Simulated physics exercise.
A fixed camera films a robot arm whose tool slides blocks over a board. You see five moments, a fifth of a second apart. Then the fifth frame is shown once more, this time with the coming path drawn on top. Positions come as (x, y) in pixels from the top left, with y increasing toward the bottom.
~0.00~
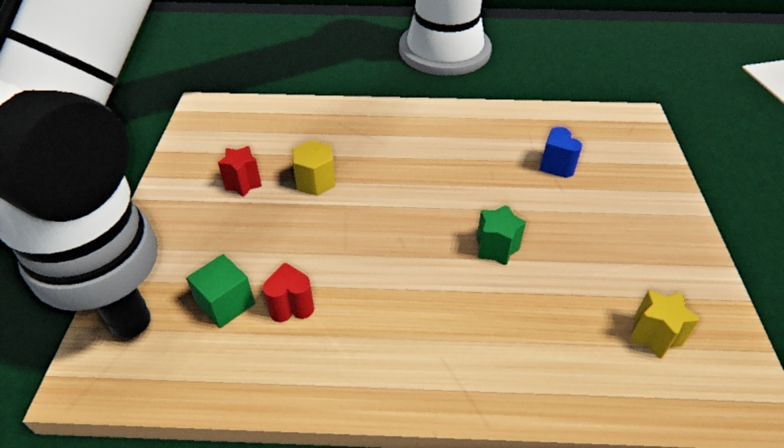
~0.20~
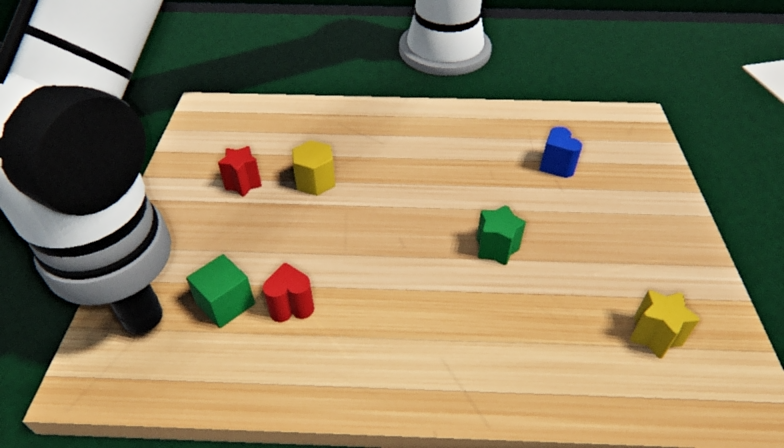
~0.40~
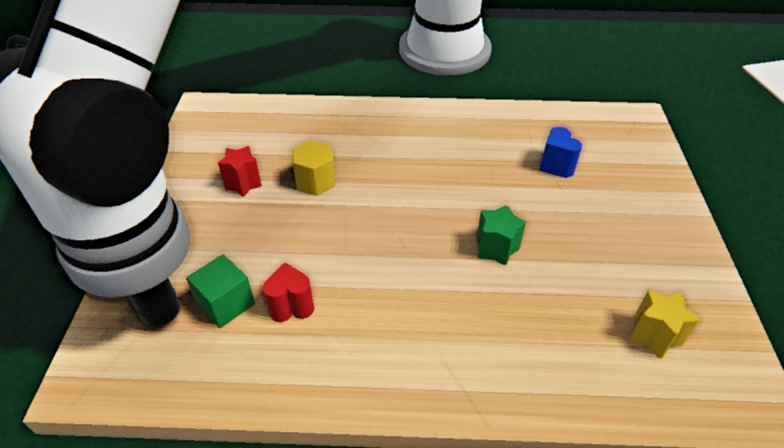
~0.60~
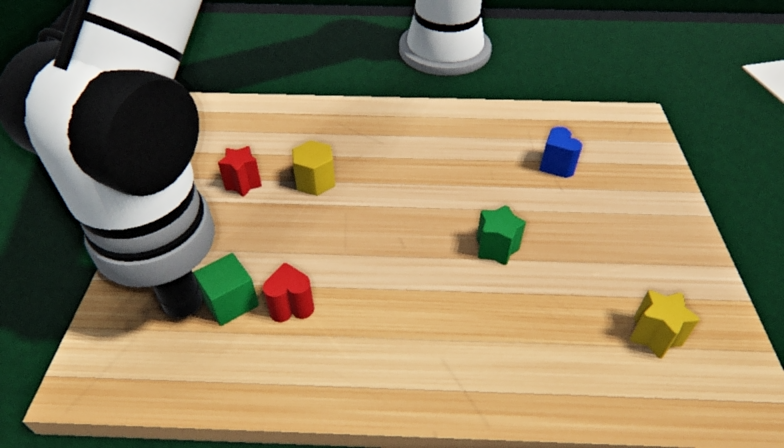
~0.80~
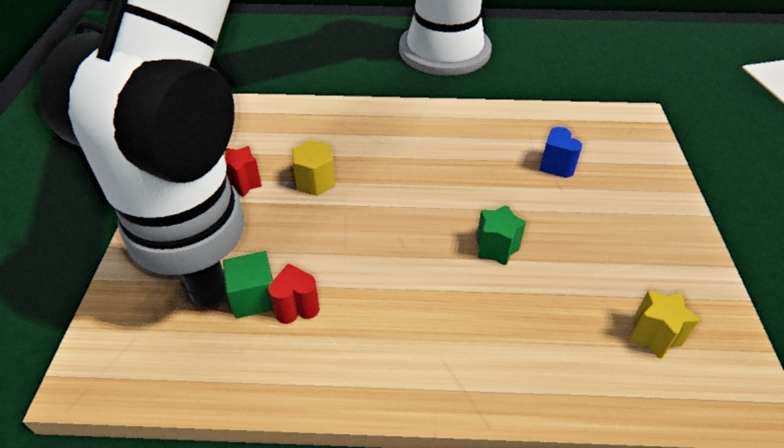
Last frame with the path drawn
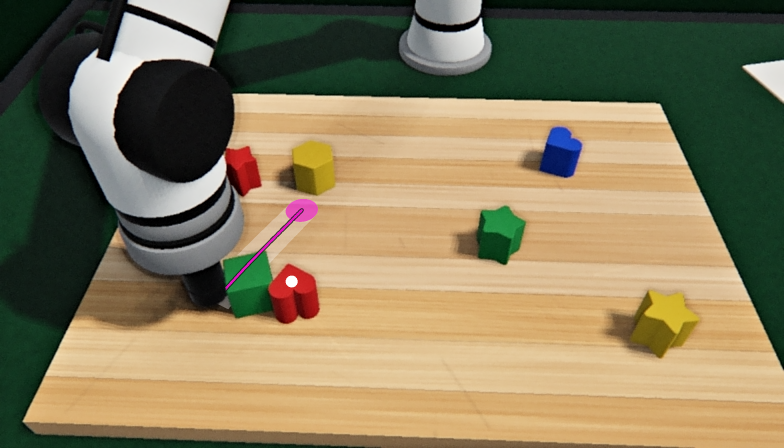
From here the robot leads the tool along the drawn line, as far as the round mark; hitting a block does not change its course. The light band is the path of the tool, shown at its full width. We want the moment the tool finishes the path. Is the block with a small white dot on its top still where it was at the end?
Yes.
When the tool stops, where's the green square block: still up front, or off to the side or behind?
The green square block slips off.
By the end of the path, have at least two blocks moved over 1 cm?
That would be a no.
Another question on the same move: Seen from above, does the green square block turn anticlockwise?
I believe not.
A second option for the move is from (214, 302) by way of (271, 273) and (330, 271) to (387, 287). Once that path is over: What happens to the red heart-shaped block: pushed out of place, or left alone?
Here the red heart-shaped block moves off its spot.
The drawn path runs from (214, 302) directly to (302, 210); the dot is on the red heart-shaped block.
The first path, step by step. One third of the way, tool at (243, 258); green square block at (264, 262), turned 40° clockwise.
Two thirds of the way, tool at (272, 228); green square block at (264, 262), turned 45° clockwise.
At the end, tool at (300, 201); green square block at (264, 262), turned 45° clockwise; red heart-shaped block not moved.
